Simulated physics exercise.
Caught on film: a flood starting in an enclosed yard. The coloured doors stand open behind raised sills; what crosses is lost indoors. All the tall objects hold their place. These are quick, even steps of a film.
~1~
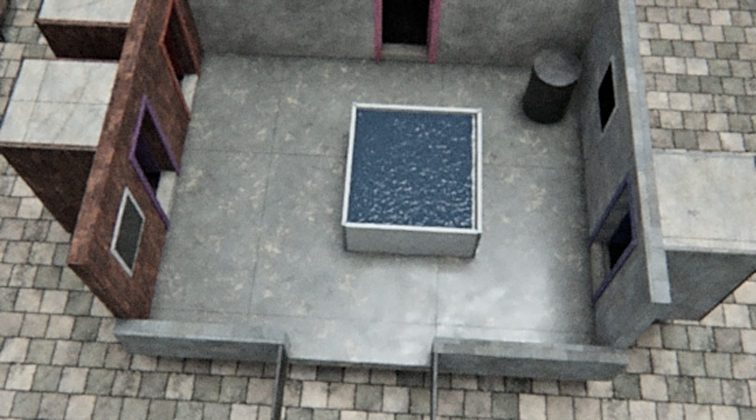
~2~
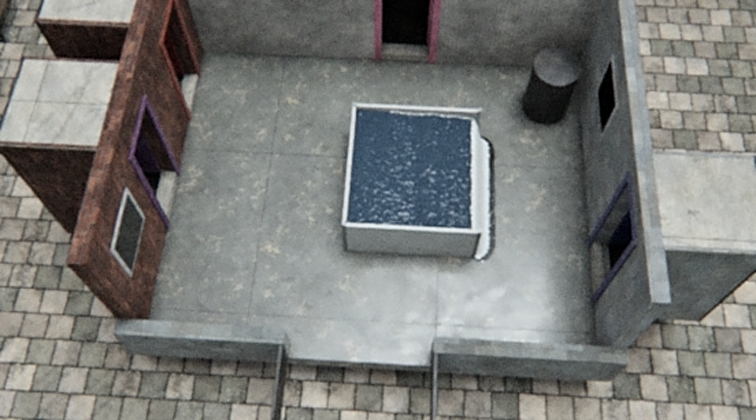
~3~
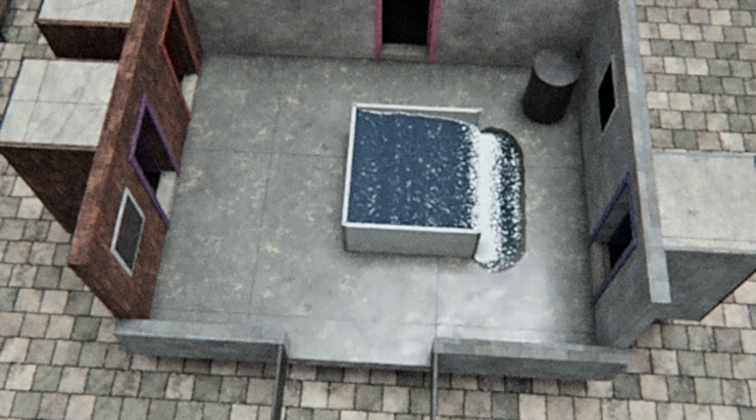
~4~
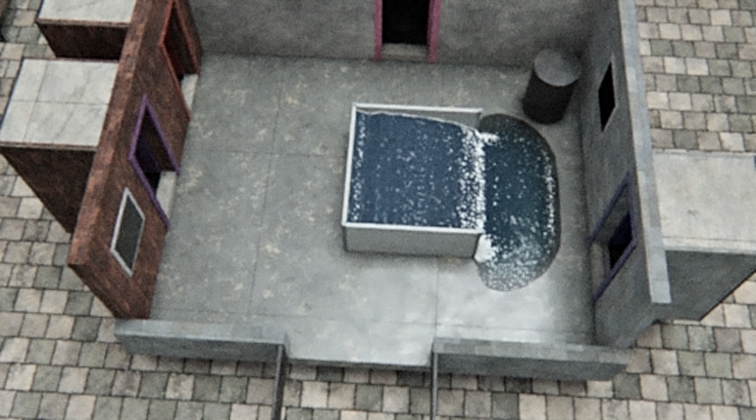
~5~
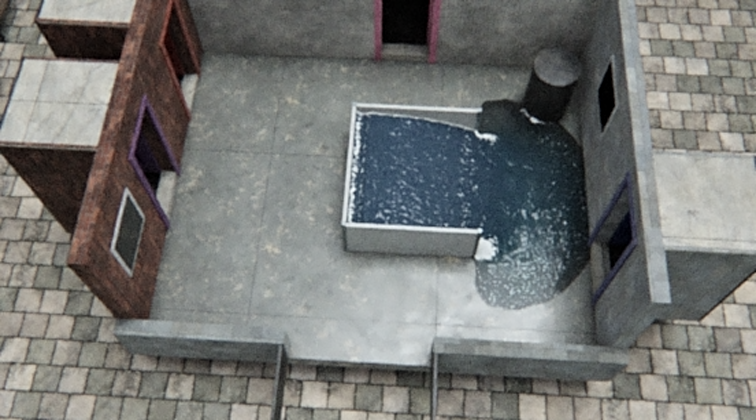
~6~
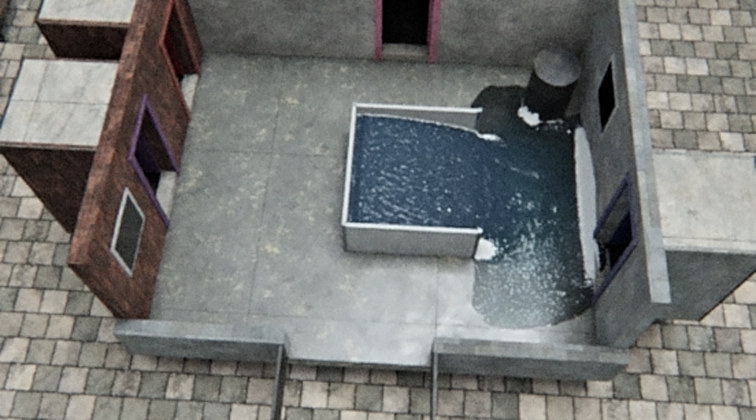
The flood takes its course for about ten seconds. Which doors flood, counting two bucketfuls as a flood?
The red door lets in a lot; the blue door lets in a lot; the pink door admits no more than that; the purple door admits no more than that.
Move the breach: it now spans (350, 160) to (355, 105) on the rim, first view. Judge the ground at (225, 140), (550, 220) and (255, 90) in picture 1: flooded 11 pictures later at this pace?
As listed: Wet, free of water, under water.
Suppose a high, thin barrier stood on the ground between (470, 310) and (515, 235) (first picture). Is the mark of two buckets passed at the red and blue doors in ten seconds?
Then: The red one lets more in, the blue one holds.
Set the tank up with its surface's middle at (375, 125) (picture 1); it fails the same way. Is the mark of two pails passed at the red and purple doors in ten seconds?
The red one goes over, the purple one takes less.
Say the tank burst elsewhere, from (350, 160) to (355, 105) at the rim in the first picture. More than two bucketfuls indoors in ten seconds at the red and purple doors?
One by one: Red takes more, purple lets more in.
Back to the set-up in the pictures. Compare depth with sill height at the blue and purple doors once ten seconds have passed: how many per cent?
Near 40 and 60 in a hundred.
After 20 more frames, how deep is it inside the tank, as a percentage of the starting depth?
About 16 per cent.
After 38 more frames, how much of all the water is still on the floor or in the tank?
I make it 92 per cent.
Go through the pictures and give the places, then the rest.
The tank at (414, 168) is whole and still, in the first picture.
Water pours out at (474, 186) and has run to a hidden place, in the second picture.
Water pours out at (473, 188) and has run to (501, 134), in the third picture.
Water pours out at (473, 189) and has run to (525, 127), in the fourth picture.
The front is at (565, 134), out from the gap at (473, 190), in the fifth picture.
Water pours out at (473, 190) and has run to (580, 119), in the sixth picture.
A moment on, water covers 25 % of the floor; the red door not reached, the blue door over two buckets in, the pink door not reached, the purple door not reached.
Next, water covers 30 % of the floor; the red door not reached, the blue door far over two buckets in, the pink door not reached, the purple door not reached.
Then, water covers 70 % of the floor; the red door not reached, the blue door far over two buckets in, the pink door wet at the sill, nothing in, the purple door not reached.
Later, water covers 95 % of the floor; the red door over two buckets in, the blue door far over two buckets in, the pink door wet at the sill, nothing in, the purple door wet at the sill, nothing in.
In the end, water covers 100 % of the floor; the red door far over two buckets in, the blue door far over two buckets in, the pink door wet at the sill, nothing in, the purple door wet at the sill, nothing in.
